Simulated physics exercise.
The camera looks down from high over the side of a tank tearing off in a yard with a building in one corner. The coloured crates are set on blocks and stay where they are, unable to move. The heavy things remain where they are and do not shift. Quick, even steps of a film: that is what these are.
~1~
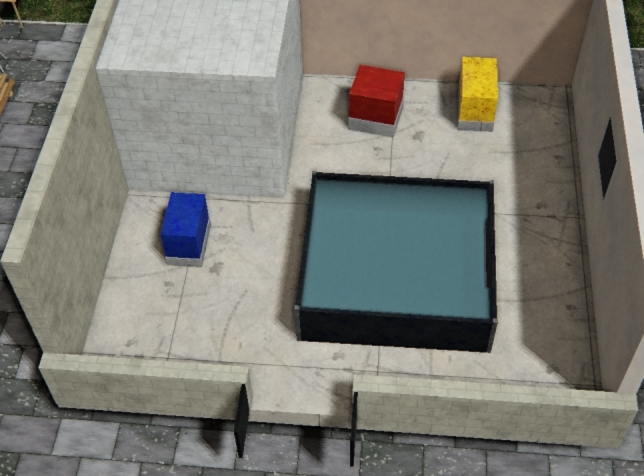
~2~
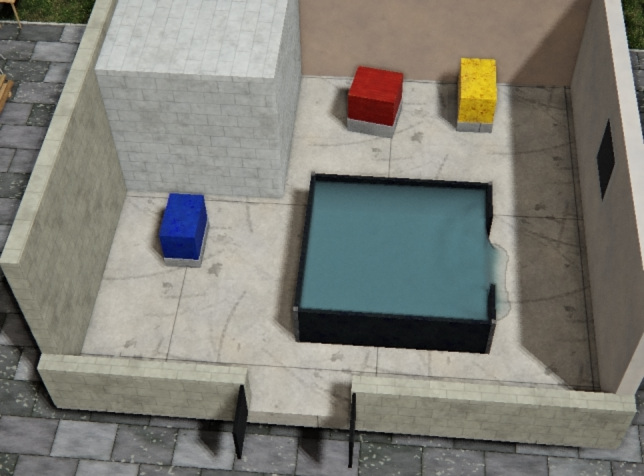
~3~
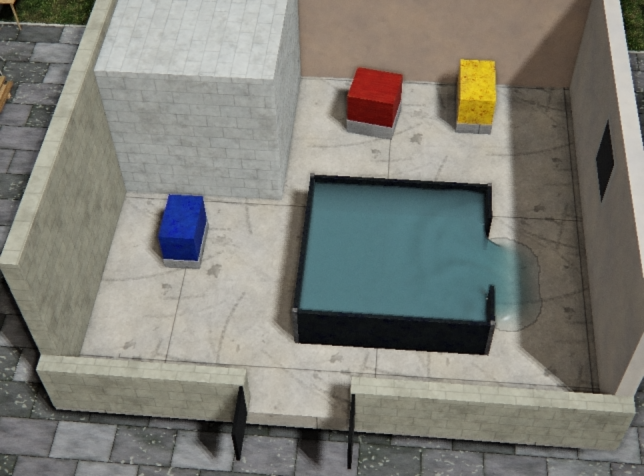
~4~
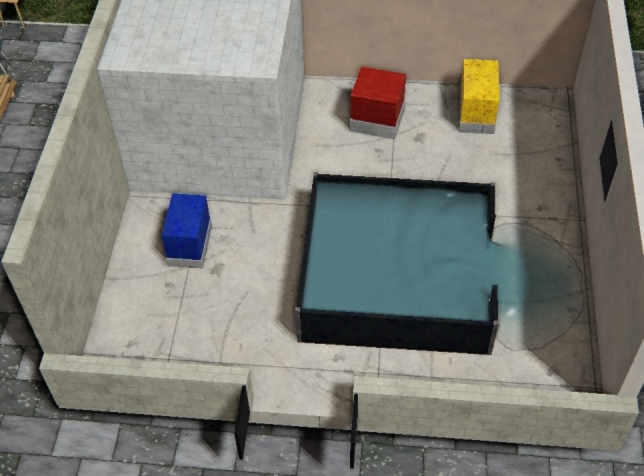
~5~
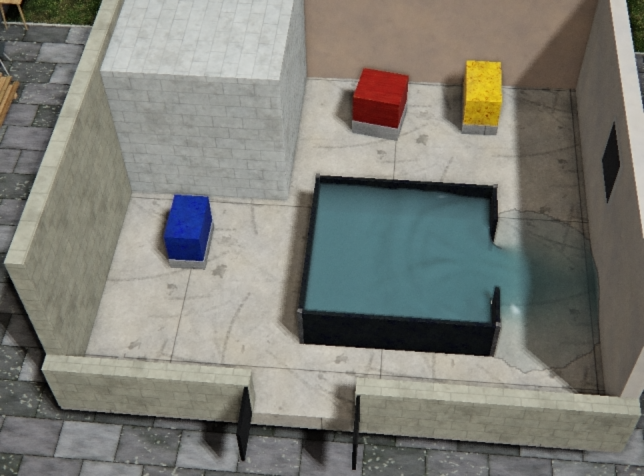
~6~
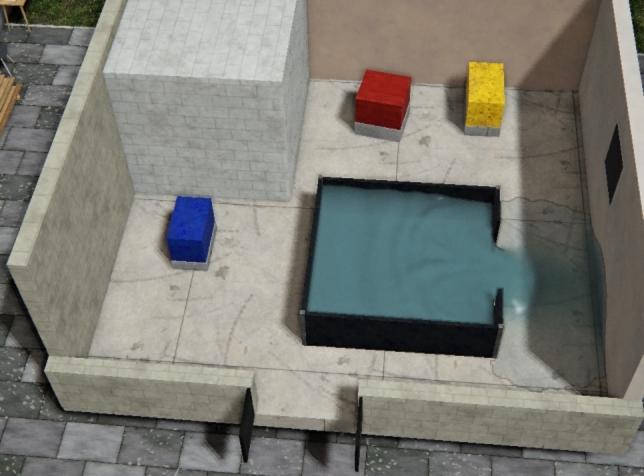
Water pouring through a gap in the right side of a dark tank and spreading across the walled yard's pale floor.
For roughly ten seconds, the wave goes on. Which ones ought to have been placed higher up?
The blue crate will not be touched. The red crate will not be touched. The yellow crate will be touched.
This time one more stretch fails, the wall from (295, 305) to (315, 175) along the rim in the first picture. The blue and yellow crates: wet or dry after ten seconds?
First the blue crate: It gets reached; then the yellow crate: It is never reached.
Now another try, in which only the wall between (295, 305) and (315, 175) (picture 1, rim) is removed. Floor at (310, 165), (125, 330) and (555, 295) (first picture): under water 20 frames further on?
Point one: Reached. Point two: Reached. Point three: Not reached.
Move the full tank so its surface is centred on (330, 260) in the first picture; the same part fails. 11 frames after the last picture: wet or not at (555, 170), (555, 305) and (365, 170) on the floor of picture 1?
Taking the three spots in order: Swamped, swamped, bare.
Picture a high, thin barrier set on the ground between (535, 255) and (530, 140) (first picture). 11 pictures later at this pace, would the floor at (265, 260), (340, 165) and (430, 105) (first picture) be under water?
Outcome by spot, in order - unwatered, unwatered, unwatered.
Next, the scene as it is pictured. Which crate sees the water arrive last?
Coming in last, the crate marked blue.
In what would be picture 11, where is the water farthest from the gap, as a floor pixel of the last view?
About (575, 143).
A moment on, water covers 15 % of the floor; the blue crate not reached, the red crate not reached, the yellow crate not reached.
Next, water covers 30 % of the floor; the blue crate not reached, the red crate not reached, the yellow crate water round its plinth.
Then, water covers 55 % of the floor; the blue crate not reached, the red crate water round its plinth, the yellow crate water round its plinth.
Later, water covers 85 % of the floor; the blue crate water round its plinth, the red crate water round its plinth, the yellow crate water round its plinth.
In the end, water covers 100 % of the floor; the blue crate stayed above the water, the red crate stayed above the water, the yellow crate was topped.
